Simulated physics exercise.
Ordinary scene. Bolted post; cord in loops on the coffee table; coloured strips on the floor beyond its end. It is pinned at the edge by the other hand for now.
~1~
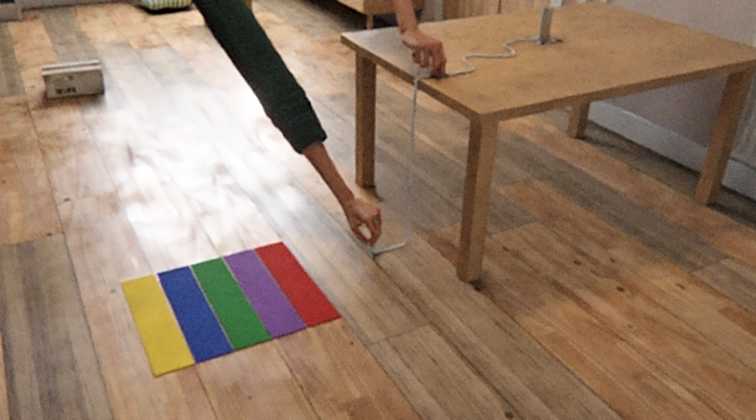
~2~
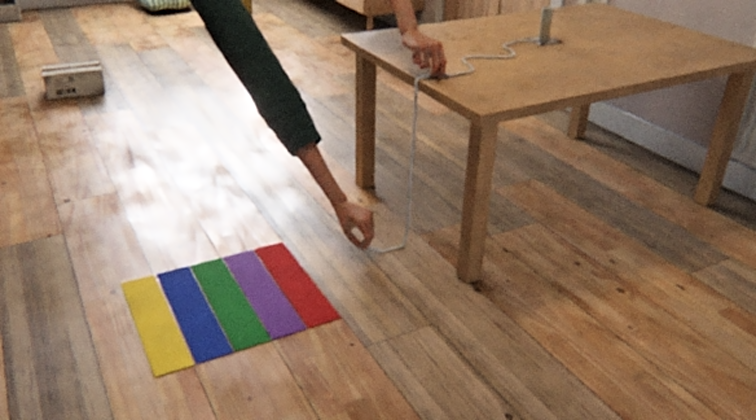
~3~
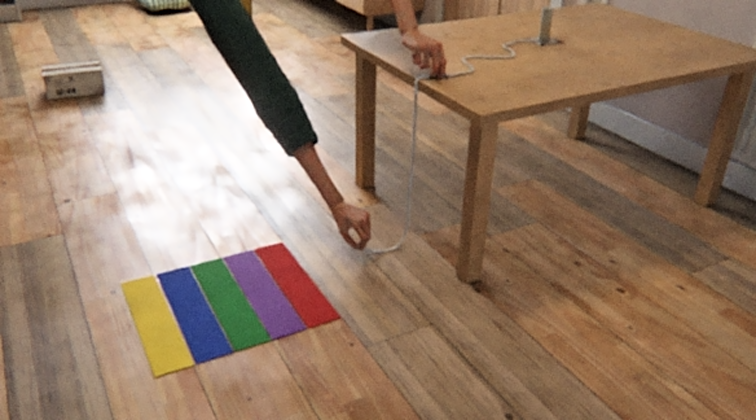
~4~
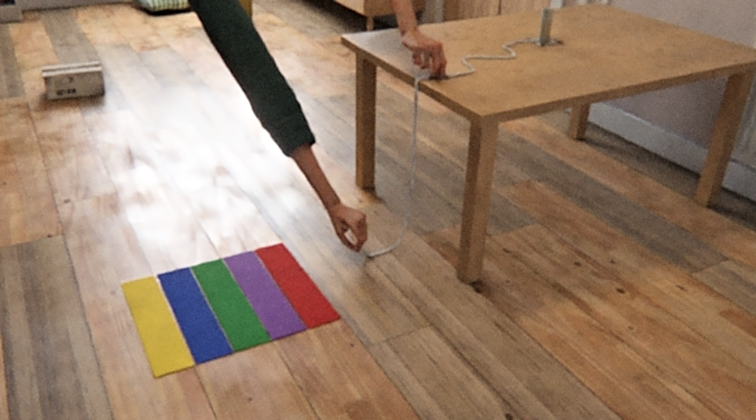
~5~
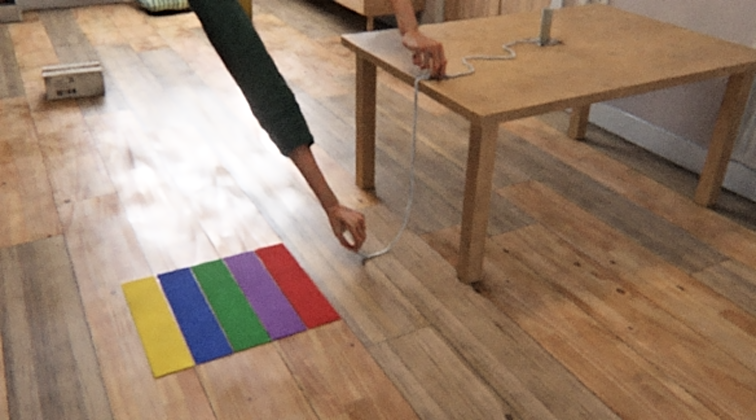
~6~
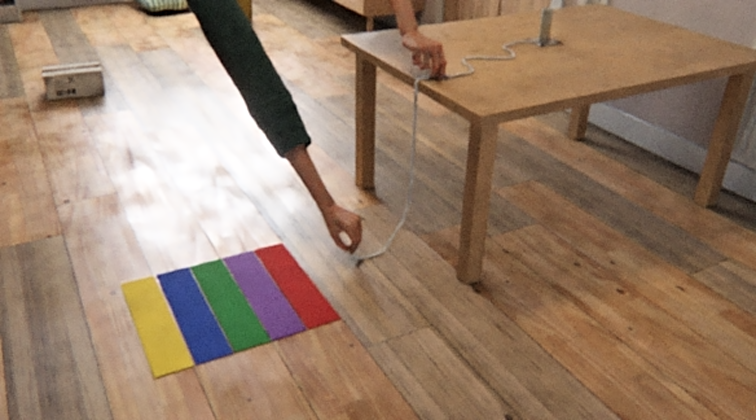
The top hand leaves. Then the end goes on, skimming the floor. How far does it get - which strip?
Blue.
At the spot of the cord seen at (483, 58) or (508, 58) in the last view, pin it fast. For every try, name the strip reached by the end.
First try green, second try green.
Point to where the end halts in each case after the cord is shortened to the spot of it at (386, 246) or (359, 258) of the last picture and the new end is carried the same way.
The pixels are close to (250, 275) for the first and (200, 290) for the second.
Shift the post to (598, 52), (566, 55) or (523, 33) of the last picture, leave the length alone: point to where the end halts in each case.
In order, it comes out close to (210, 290), (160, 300) and (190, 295).
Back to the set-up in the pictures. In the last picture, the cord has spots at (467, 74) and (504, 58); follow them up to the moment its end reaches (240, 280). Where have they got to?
Taking them in turn, (406, 86) and then (471, 58).
Soon after, end near (240, 280); over green.
Then, end near (202, 291); over blue.
At full stretch, end near (180, 297); over blue. It gets as far as the blue strip.
